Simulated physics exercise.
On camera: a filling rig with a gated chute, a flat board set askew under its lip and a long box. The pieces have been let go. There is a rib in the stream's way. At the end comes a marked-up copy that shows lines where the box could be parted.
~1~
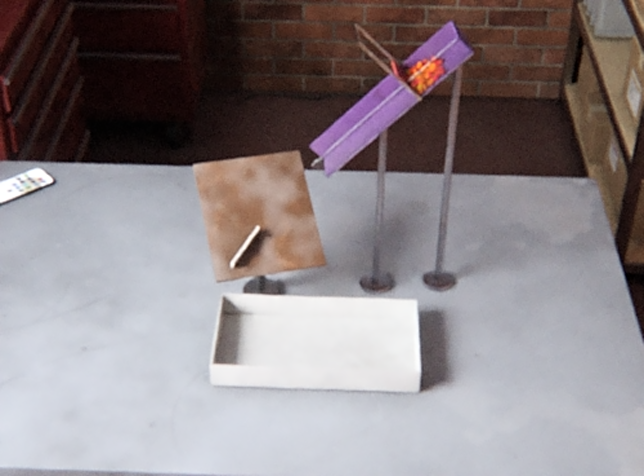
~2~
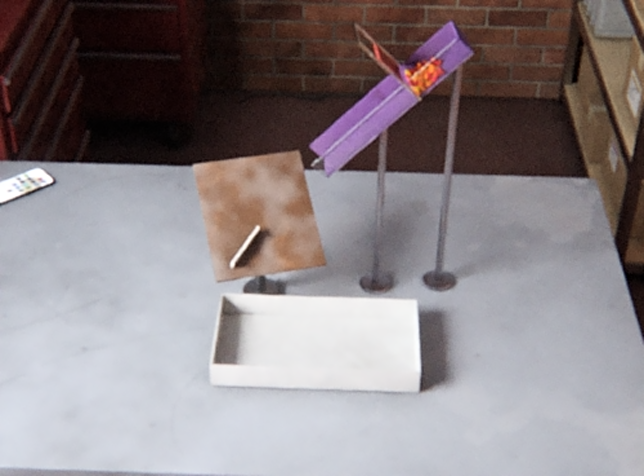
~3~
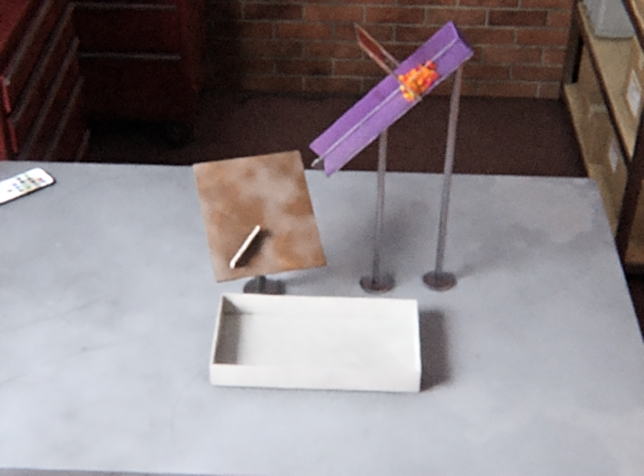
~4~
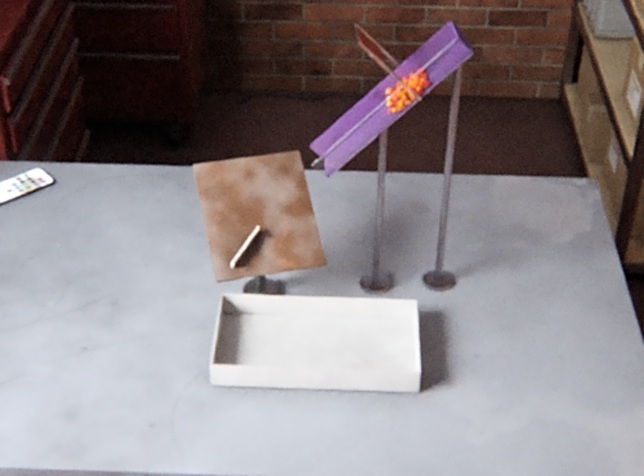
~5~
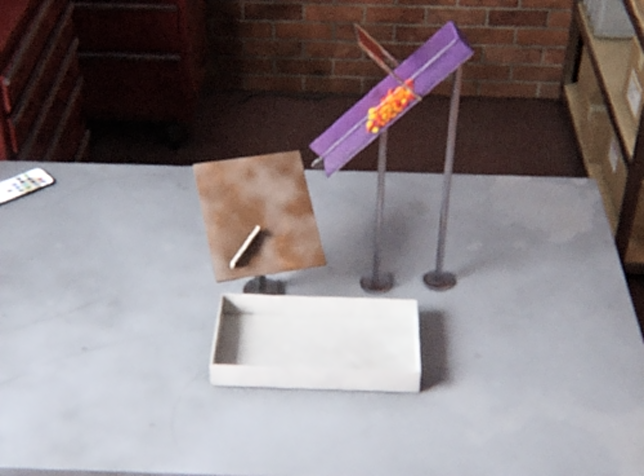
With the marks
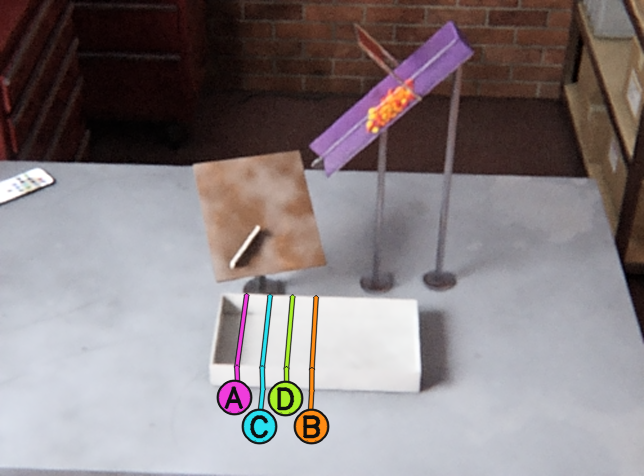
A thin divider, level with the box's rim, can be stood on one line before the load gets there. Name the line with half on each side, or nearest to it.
Use line C.
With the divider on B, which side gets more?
The left side.
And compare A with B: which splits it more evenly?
It is A.
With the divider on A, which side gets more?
Right.
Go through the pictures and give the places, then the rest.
In the first frame, load behind the gate (420, 76), jelly beans; lip of the chute (326, 168), sloping fairly steeply.
In the second frame, middle of the board (259, 214), tilted fairly steeply; middle of its low edge (272, 273); of its high edge (247, 157).
In the third frame, front corners of the box (211, 365) and (420, 372), empty; front of the load (406, 96).
In the fourth frame, middle of the load (406, 92); its front (390, 111), roughly a quarter of the way to the lip; rib from (259, 227) to (232, 263).
In the fifth frame, middle of the load (390, 106); its front (369, 129), roughly half of the way to the lip.
On the marked copy, line A crosses the front rim at (236, 366); line B crosses the front rim at (311, 368); line C crosses the front rim at (262, 367); line D crosses the front rim at (286, 367).
For line A, of what is caught, roughly a quarter on the left of the divider, the larger part on the right.
For line B, of what is caught, almost all on the left of the divider, about a tenth on the right.
For line C, of what is caught, roughly half on the left of the divider, roughly half on the right.
For line D, of what is caught, the larger part on the left of the divider, roughly a quarter on the right.
